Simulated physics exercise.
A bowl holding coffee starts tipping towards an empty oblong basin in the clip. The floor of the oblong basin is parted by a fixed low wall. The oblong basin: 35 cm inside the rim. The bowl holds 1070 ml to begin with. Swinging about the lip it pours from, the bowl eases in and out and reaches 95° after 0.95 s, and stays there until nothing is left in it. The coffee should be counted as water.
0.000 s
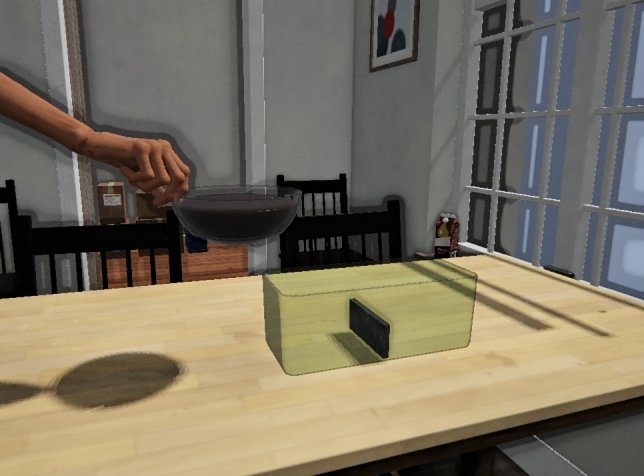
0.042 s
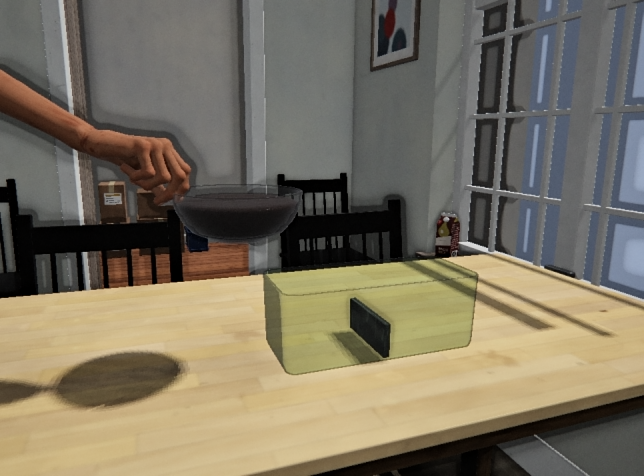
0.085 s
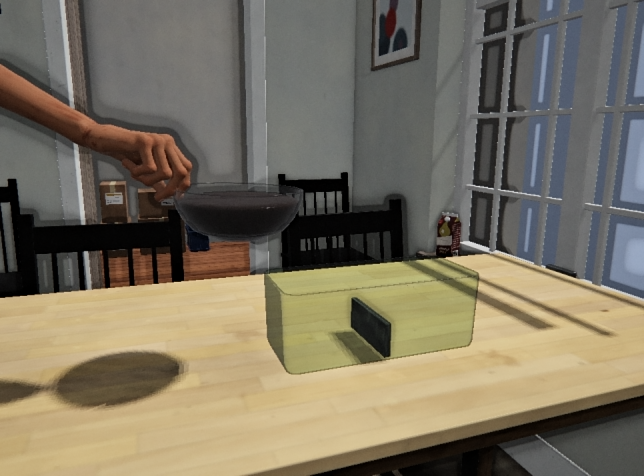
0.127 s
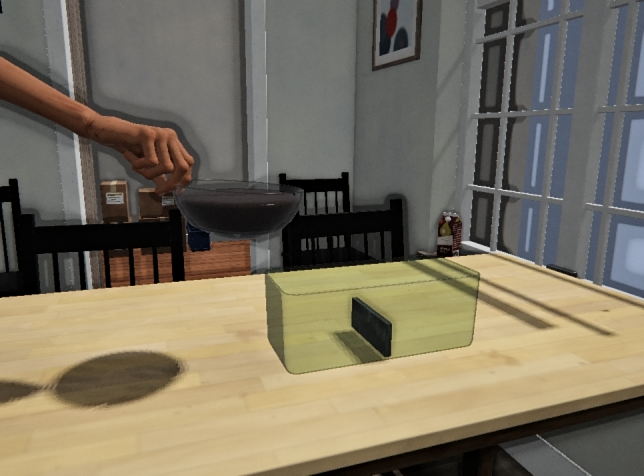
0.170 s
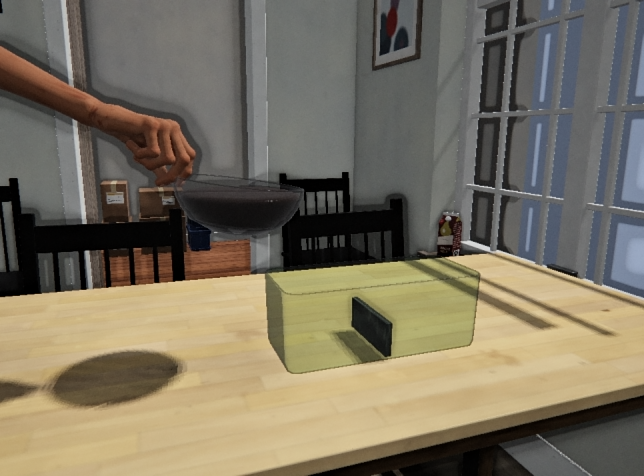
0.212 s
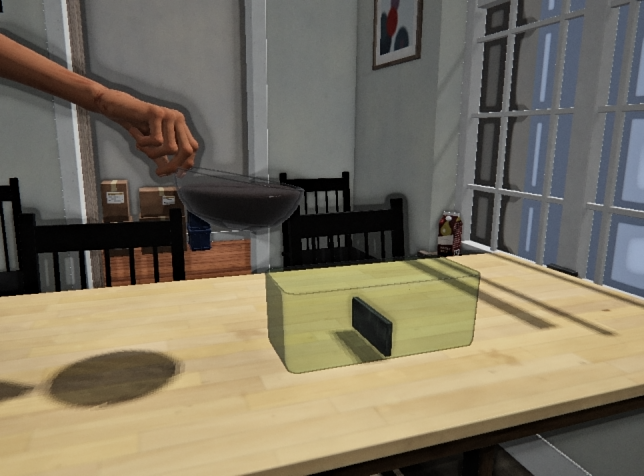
A glass bowl of dark liquid, held by a hand above a wooden table, stayed almost level at first, then tilted slightly to the right toward an empty, see-through yellowish oblong basin.
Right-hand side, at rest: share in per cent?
58 per cent.
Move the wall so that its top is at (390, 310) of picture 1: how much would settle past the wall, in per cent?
Roughly 5 %.
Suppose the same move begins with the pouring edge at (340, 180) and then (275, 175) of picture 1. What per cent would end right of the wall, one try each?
Result: 90 per cent, then 20 per cent.
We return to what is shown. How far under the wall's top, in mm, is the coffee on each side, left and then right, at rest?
Close to 42 mm left and close to 34 mm right.
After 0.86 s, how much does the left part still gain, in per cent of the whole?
Close to 14% of the whole.
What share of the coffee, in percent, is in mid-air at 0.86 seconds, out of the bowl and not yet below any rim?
Airborne fraction: Approx. 20 %.
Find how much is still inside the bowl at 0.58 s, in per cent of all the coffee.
Still held: Roughly 48 % of the total.
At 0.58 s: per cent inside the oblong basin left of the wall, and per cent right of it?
6 left and 0 right, roughly.
Then, 0.58 s in, the tilt is 64° and 48 per cent is still to pour, 6 is left of the wall and 0 right of it.
Then, 0.86 s in, the tilt is 93° and 2 per cent is still to pour, 24 is left of the wall and 52 right of it.
Then, 1.14 s in, the tilt is 95° and 0 per cent is still to pour, 39 is left of the wall and 57 right of it.
Then, 1.45 s in, the tilt is 95° and 0 per cent is still to pour, 39 is left of the wall and 57 right of it.
Finally, 39 per cent lies left of the wall, 58 right of it and 4 outside.
